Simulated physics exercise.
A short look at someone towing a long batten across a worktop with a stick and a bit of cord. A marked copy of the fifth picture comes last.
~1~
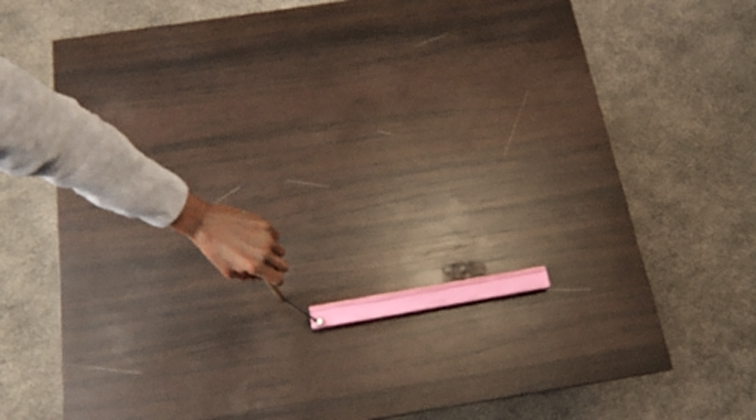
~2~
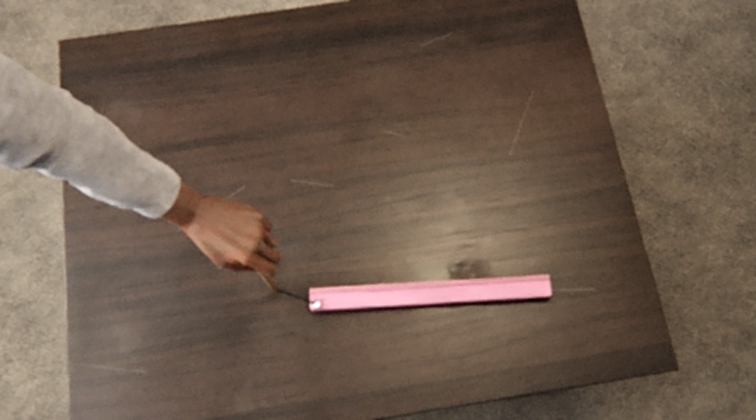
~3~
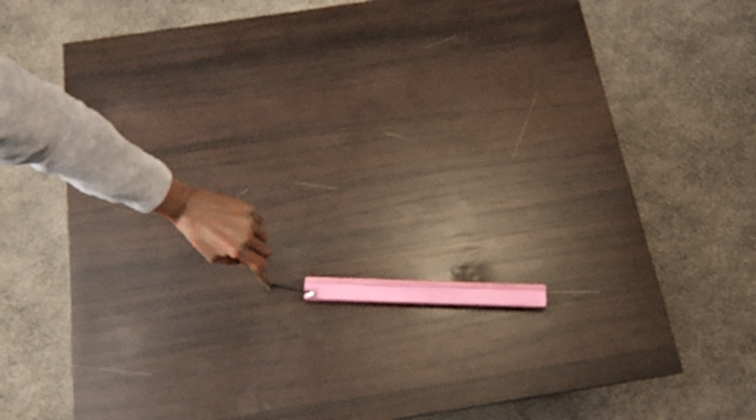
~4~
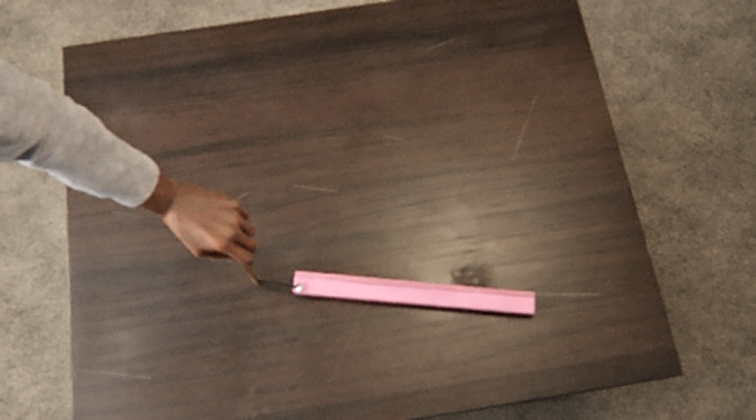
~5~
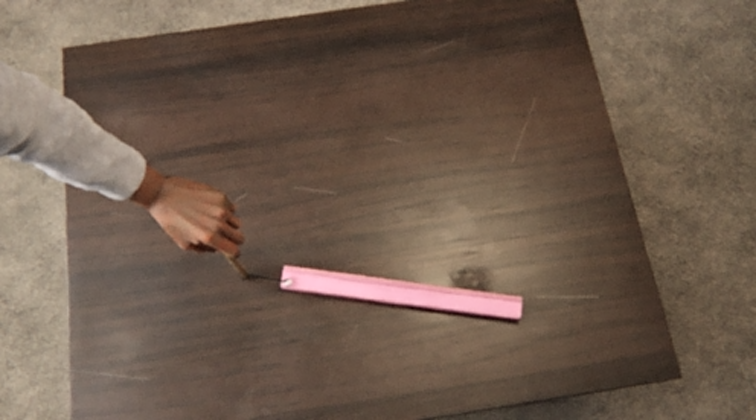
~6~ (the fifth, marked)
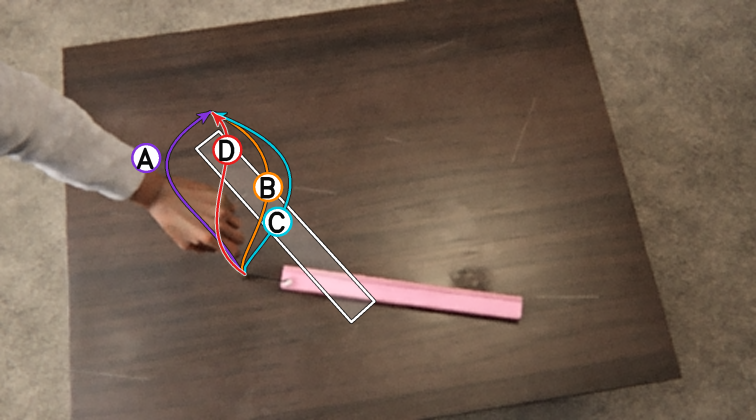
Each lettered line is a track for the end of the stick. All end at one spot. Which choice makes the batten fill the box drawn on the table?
A is the one.
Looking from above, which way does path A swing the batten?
On that path, clockwise.
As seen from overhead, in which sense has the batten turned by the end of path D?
Clockwise.
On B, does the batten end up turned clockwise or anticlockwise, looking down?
Clockwise.
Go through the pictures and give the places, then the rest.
Pink batten (430, 297), in the first frame.
Pink batten (431, 292), in the second frame.
Pink batten (425, 291), in the third frame.
Pink batten (414, 292), in the fourth frame.
Pink batten (401, 292), in the fifth frame.
On the copy, A from (245, 274) via (178, 194) to (211, 112); B from (245, 274) via (268, 180) to (213, 113); C from (245, 274) via (290, 179) to (213, 113); D from (245, 274) via (220, 193) to (213, 113); the outline at (282, 222).
On A. First, foot of the stick (199, 218), middle of the batten (342, 270).
Then, foot of the stick (169, 157), middle of the batten (287, 238).
Finally, foot of the stick (211, 113), middle of the batten (283, 222); it lies in the outline.
By contrast, B leaves its middle at (319, 203); C leaves its middle at (323, 198); D leaves its middle at (307, 214).
